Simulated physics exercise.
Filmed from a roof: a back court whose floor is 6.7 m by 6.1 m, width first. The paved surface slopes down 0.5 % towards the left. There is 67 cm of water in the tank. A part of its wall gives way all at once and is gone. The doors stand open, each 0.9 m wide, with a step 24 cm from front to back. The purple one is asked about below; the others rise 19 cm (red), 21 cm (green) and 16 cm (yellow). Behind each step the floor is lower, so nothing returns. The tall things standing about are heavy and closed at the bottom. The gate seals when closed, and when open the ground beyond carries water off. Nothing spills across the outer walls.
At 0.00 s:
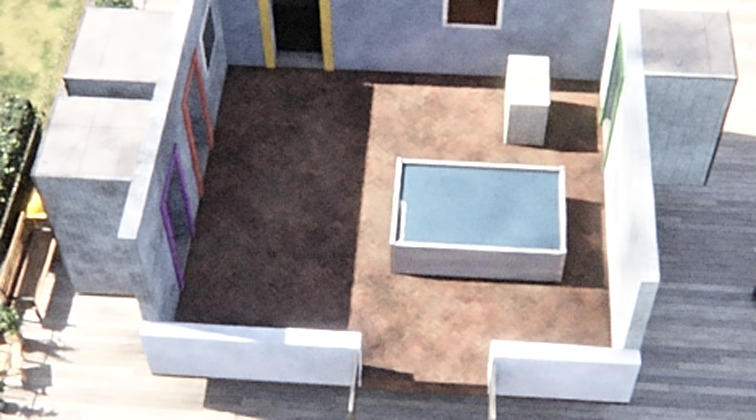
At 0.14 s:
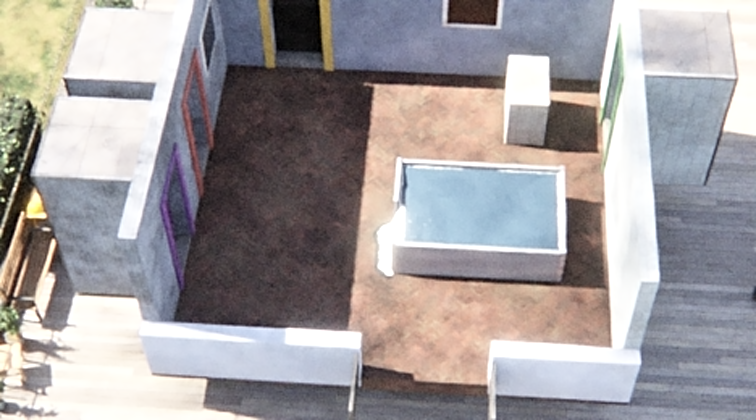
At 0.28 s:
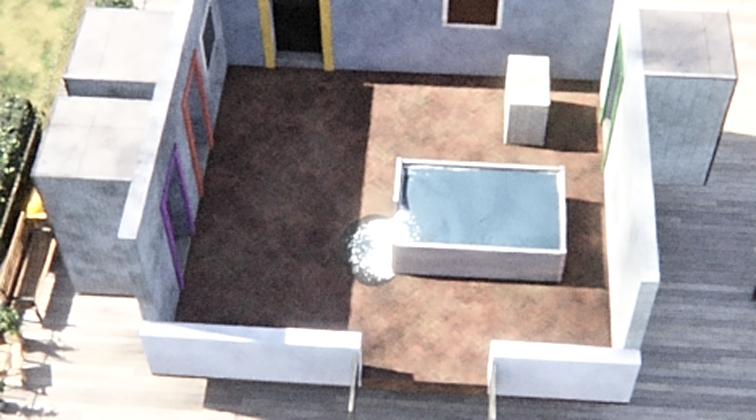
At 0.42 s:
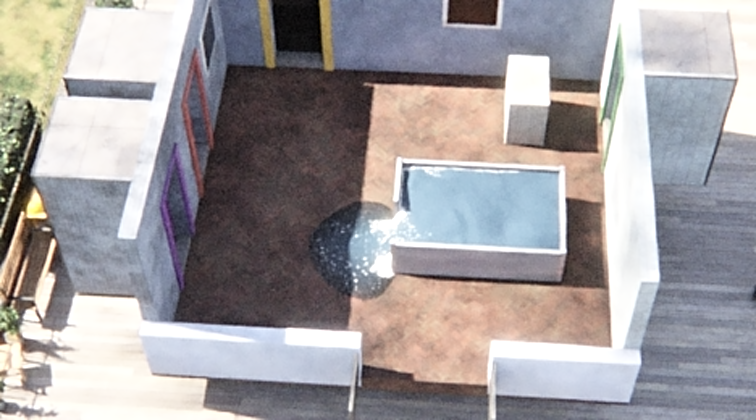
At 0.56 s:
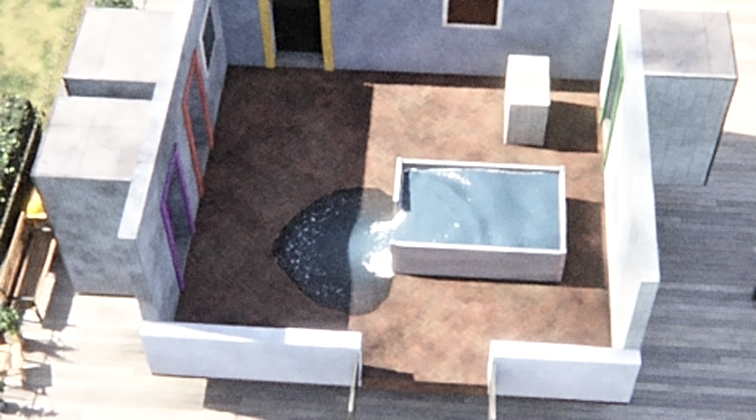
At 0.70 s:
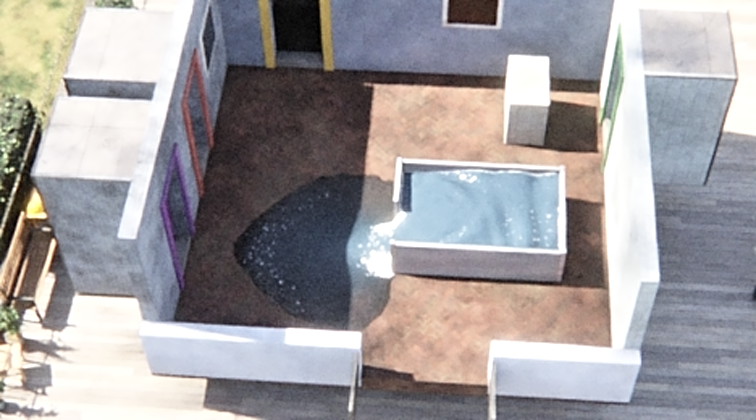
Water bursting from the left end of a rectangular tank, spreading leftward in a widening dark pool across a brown courtyard floor.
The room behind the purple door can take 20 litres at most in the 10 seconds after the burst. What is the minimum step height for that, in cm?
Close to 21 cm is just enough.
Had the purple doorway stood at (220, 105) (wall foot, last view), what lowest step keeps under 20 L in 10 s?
About 11.0 cm.
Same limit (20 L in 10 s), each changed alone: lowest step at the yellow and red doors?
Roughly 9.5 cm at yellow and 13.0 cm at red.
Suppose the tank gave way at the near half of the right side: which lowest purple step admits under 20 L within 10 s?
Then roughly 8.5 cm.
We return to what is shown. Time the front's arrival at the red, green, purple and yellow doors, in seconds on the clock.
Red 1.4 s, green 9.5 s, purple 0.9 s, yellow 3.2 s.
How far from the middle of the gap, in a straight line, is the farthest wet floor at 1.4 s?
About 3.6 m.
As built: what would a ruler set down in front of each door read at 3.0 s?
In cm: Red 17, green 0, purple 24, yellow 0.
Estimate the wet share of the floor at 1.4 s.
About 30 per cent.
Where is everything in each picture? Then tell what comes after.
The tank at (479, 208) is whole and still, 67 cm deep; the purple door at (178, 222) is dry, in the first frame.
The gap is at (396, 241), the front 0.3 m out at (378, 235); the back of the tank holds 67 cm, in the second frame.
Water pours out at (396, 242) and has run 0.8 m, to (347, 249); about 10 cm deep outside, 67 cm at the back, in the third frame.
The gap is at (396, 242), the front 1.3 m out at (316, 253); the back of the tank holds 67 cm, in the fourth frame.
Water pours out at (396, 242) and has run 1.9 m, to (279, 254); about 5 cm deep outside, 67 cm at the back, in the fifth frame.
The front is at (241, 255), 2.5 m from the gap at (396, 242); 4.7 m2 of floor is wet, 64 cm left at the back; 0.9 m in a straight line remain to the purple door at (178, 222), in the sixth frame.
After 1.4 s water covers 30 % of the floor, deepest (32 cm) near (380, 257); 11 cm at the purple door, 16 litres in over its 7 cm step.
After 3.0 s water covers 35 % of the floor, deepest (27 cm) near (188, 256); 24 cm at the purple door, 170 litres in over its 7 cm step.
After 10.0 s water covers 90 % of the floor, deepest (11 cm) near (223, 92); 10 cm at the purple door, 380 litres in over its 7 cm step.
At the purple door as built, the water arrived by 1.0 s and peaked near 25 cm at 3.2 s.
Run again over the same 10 s with other heights there, 46 litres in over 18.5 cm, 2 litres over 25.5 cm. The limit of 20 litres is kept from about 21 cm up.
